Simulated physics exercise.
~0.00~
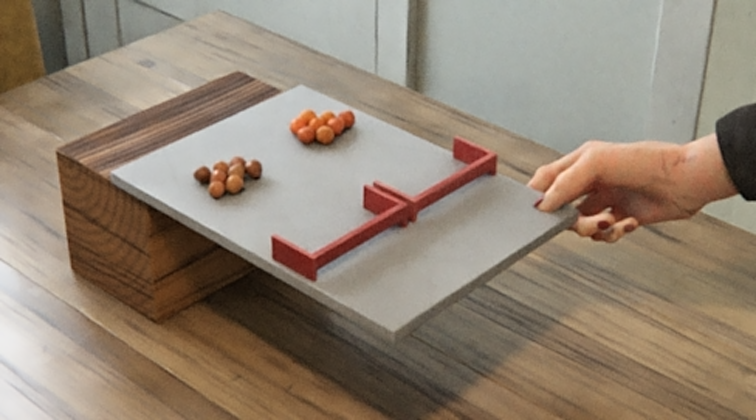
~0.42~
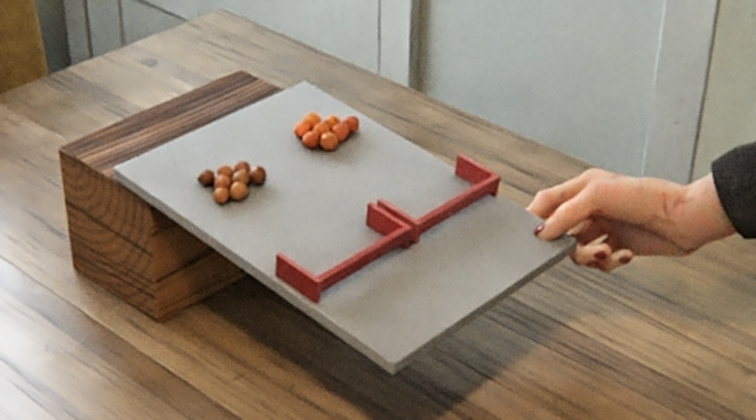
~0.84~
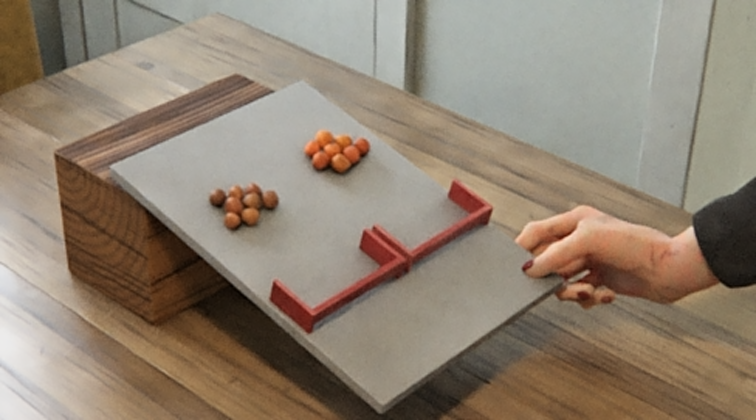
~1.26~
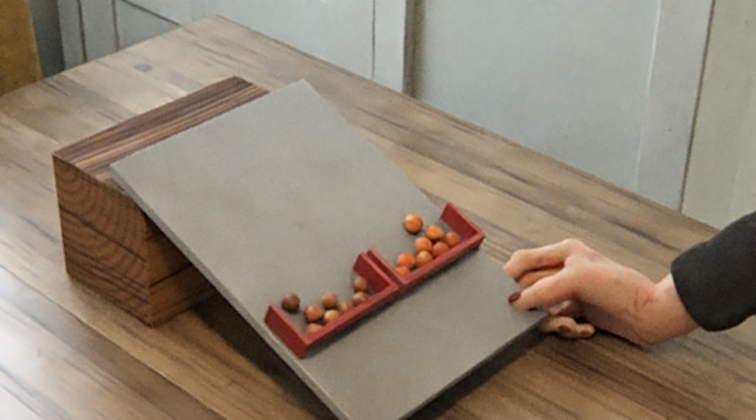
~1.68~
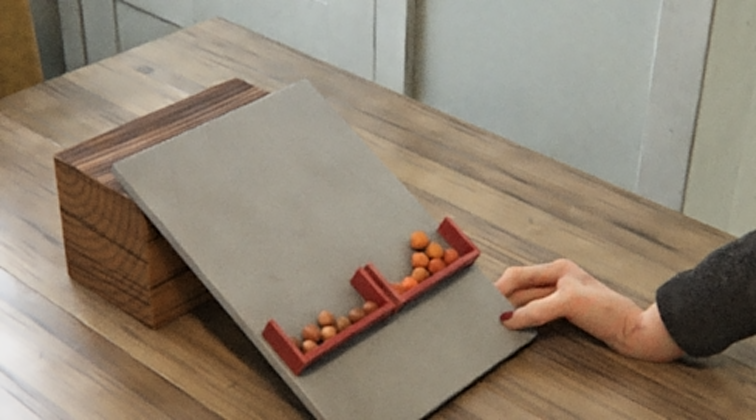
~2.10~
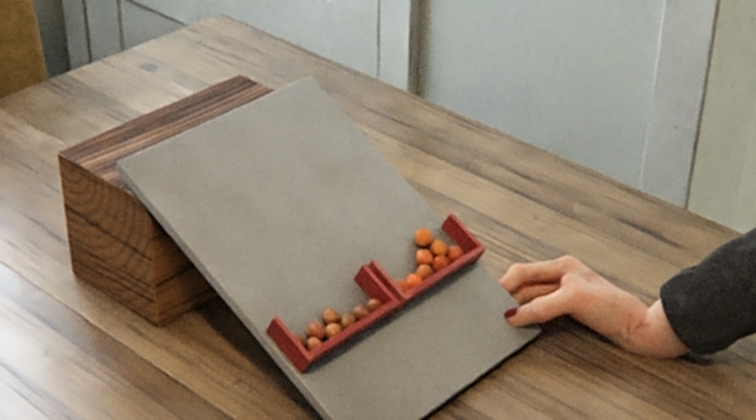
On a wooden table, a hand lowers one end of a grey board propped on a wooden block, and two clusters of small brown and orange balls slide down the steepening slope, ending gathered behind two red barriers as the hand stays by the lowered end.
